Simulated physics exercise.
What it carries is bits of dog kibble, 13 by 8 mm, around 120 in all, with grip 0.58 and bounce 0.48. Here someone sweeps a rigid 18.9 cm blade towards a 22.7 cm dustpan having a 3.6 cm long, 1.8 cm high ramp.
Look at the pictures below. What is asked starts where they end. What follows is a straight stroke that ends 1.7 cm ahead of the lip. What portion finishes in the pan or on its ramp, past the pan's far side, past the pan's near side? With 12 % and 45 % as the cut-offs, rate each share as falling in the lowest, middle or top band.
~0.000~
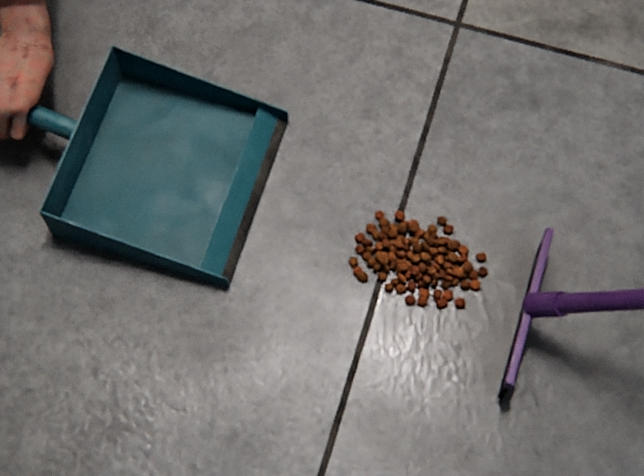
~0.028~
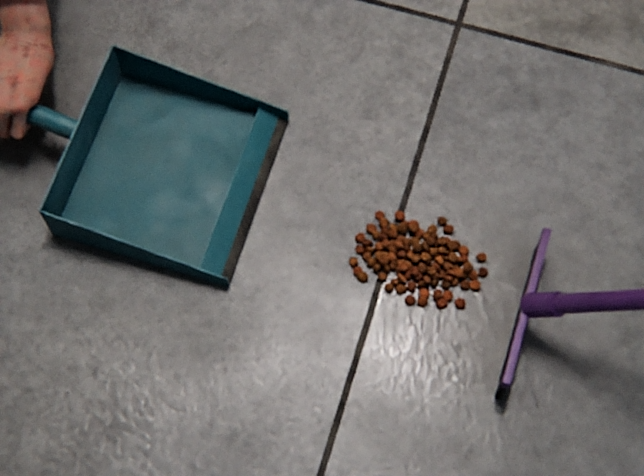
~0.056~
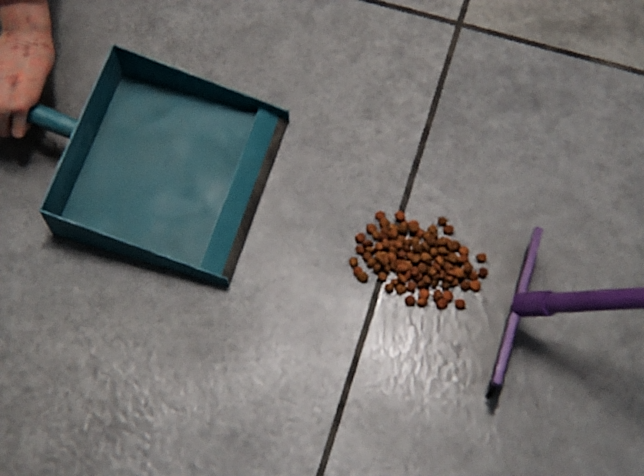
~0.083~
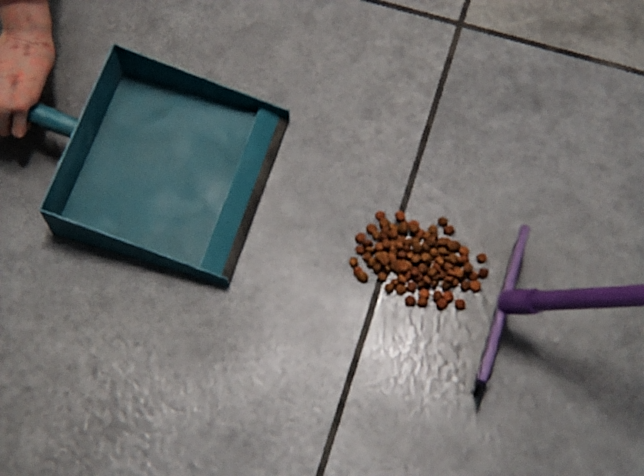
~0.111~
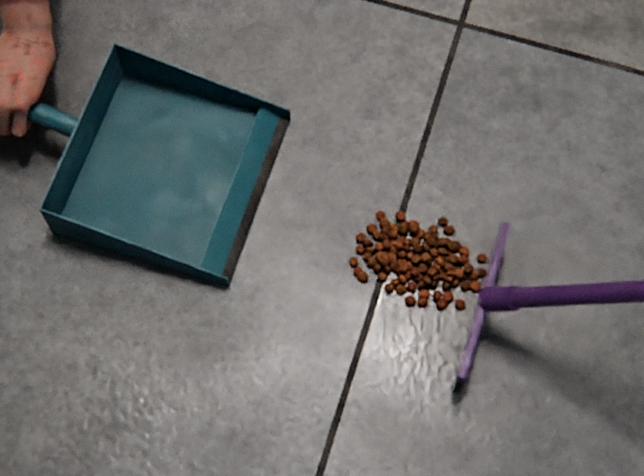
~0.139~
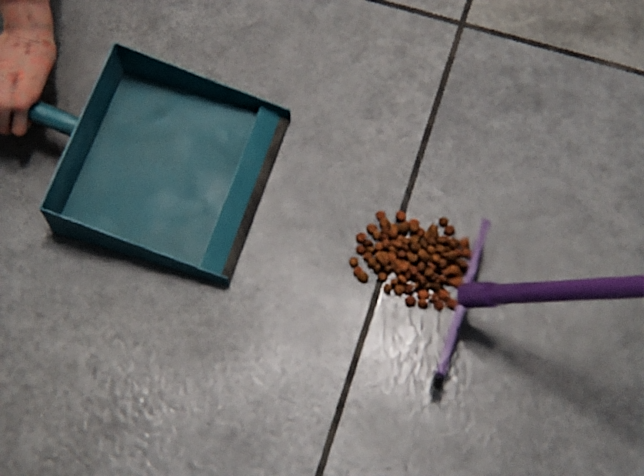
Bands: Pan in the middle band; far side in the lowest band; near side in the lowest band.
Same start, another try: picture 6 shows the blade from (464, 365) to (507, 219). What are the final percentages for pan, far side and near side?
That ends as pan 45, far 0, and near 0.
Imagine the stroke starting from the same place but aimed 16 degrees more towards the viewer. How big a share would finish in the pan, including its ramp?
In that case some 5 per cent.
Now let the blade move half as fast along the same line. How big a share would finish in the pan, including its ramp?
Then near 30 in a hundred.
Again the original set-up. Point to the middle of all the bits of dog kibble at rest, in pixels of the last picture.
In the last view, approximately (253, 220).
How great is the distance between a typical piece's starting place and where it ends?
I'd say near 20 cm.
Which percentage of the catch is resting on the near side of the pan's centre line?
Share: Approx. 90 %.
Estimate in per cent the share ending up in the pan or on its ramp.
35 percent.
Then, at 0.29 s, middle of the blade 14 cm from the lip; 0 % over the lip, far side 0 %, near side 0 %.
After 0.40 s, middle of the blade 5 cm from the lip; 0 % over the lip, far side 0 %, near side 5 %.
After 0.63 s, middle of the blade 2 cm from the lip; 35 % over the lip, far side 0 %, near side 5 %.
By 1.1 s all is still; pan 35 %, far side 0 %, near side 5 %, in front of the lip or behind the blade 55 %.
